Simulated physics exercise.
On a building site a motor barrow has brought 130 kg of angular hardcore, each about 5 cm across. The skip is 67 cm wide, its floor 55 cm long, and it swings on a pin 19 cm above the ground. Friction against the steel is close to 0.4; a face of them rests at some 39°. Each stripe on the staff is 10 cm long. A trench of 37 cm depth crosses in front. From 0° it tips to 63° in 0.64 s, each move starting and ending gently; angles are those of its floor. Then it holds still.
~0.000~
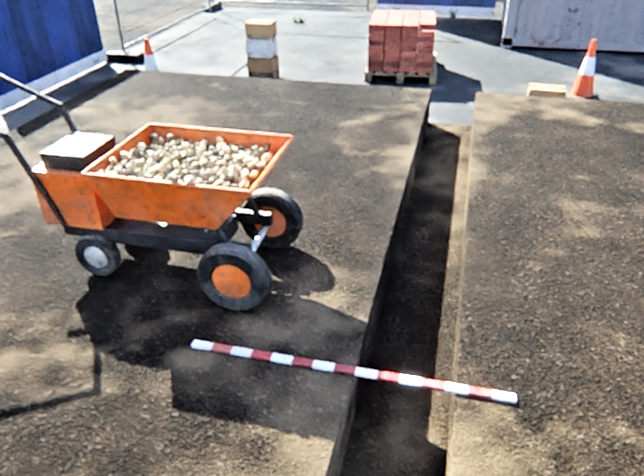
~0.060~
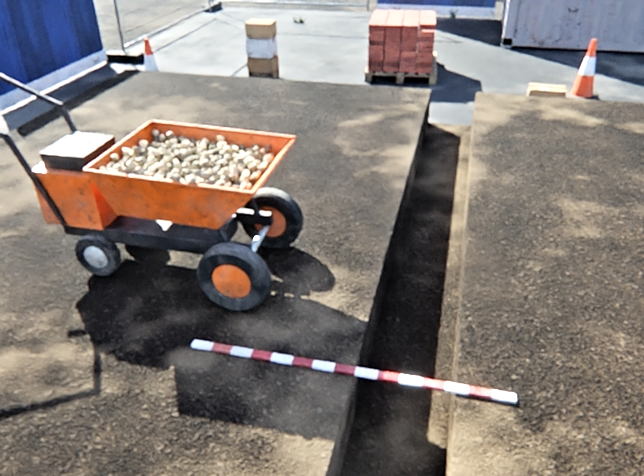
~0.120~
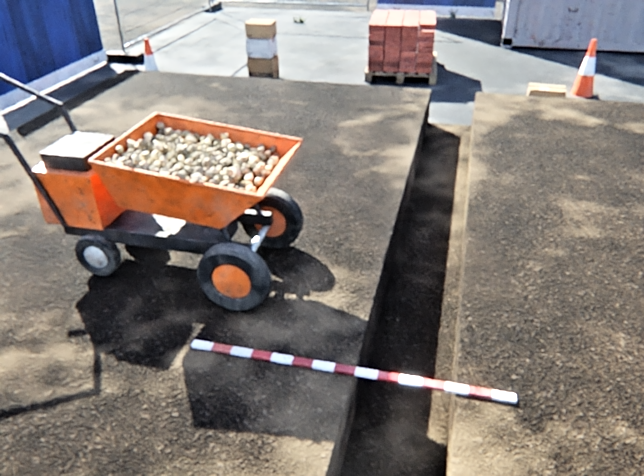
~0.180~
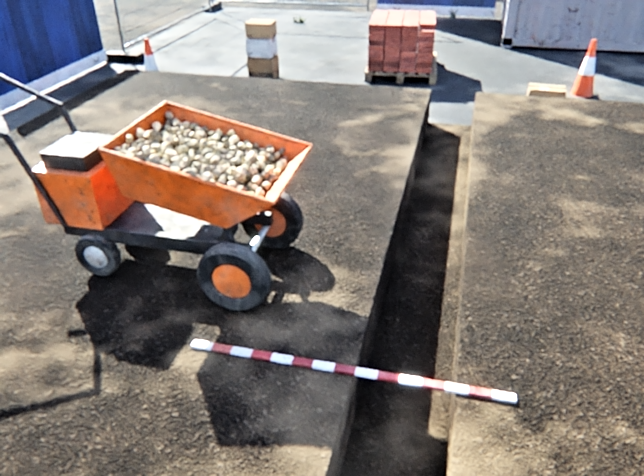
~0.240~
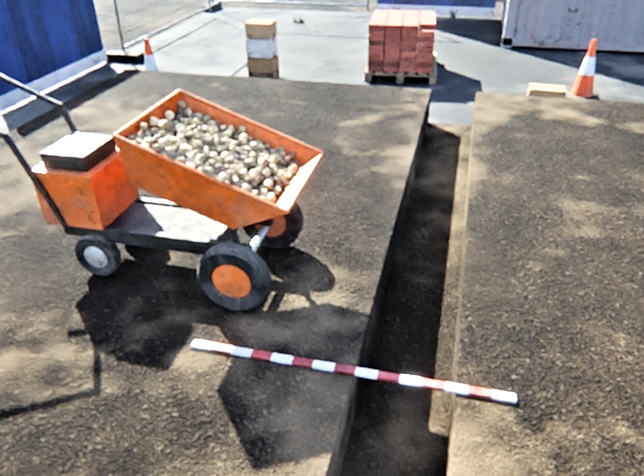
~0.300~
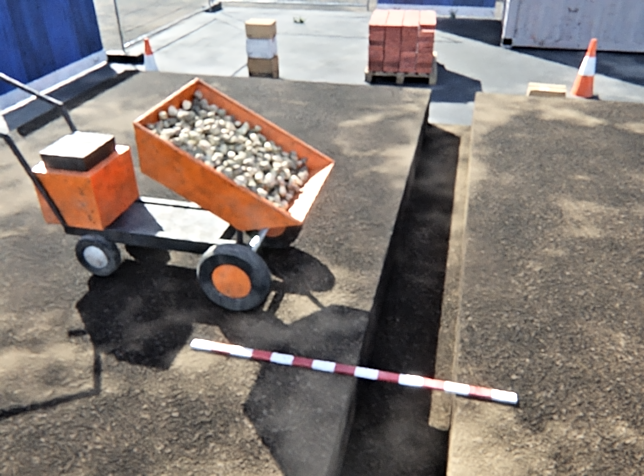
An orange motor barrow stands at the left of a sunlit building site, seen from above at an angle by a still camera. Its skip holds pale stones, a red-and-white striped staff lies across a dark trench to its right, and red blocks and orange cones stand behind. The skip tilts steadily, its rear rising and its front lip swinging right, while the wheels stay put and its shadow shifts.
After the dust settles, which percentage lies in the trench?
Some 70 per cent of it.
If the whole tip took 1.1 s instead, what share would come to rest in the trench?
In that case some 60 per cent.
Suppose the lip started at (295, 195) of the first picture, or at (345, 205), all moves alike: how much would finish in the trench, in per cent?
Near 70 per cent from the first place, 30 from the second.
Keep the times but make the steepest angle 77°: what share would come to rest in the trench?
In that case some 95 per cent.
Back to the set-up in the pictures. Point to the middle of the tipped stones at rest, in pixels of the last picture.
Near (417, 341).
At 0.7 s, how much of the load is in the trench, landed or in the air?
About 5 per cent by then.
After 0.5 s the floor is at 53°; 100 % in the skip; the foremost stones are at (322, 227).
After 0.7 s the floor is at 63°; 85 % in the skip, 9 % short of the trench, 7 % in the trench; the foremost stones are at (397, 306).
After 1.1 s the floor is at 63°; 36 % in the skip, 8 % short of the trench, 56 % in the trench; the foremost stones are at (466, 326).
After 3.0 s the floor is at 63°; 21 % in the skip, 9 % short of the trench, 70 % in the trench; the foremost stones are at (484, 321).
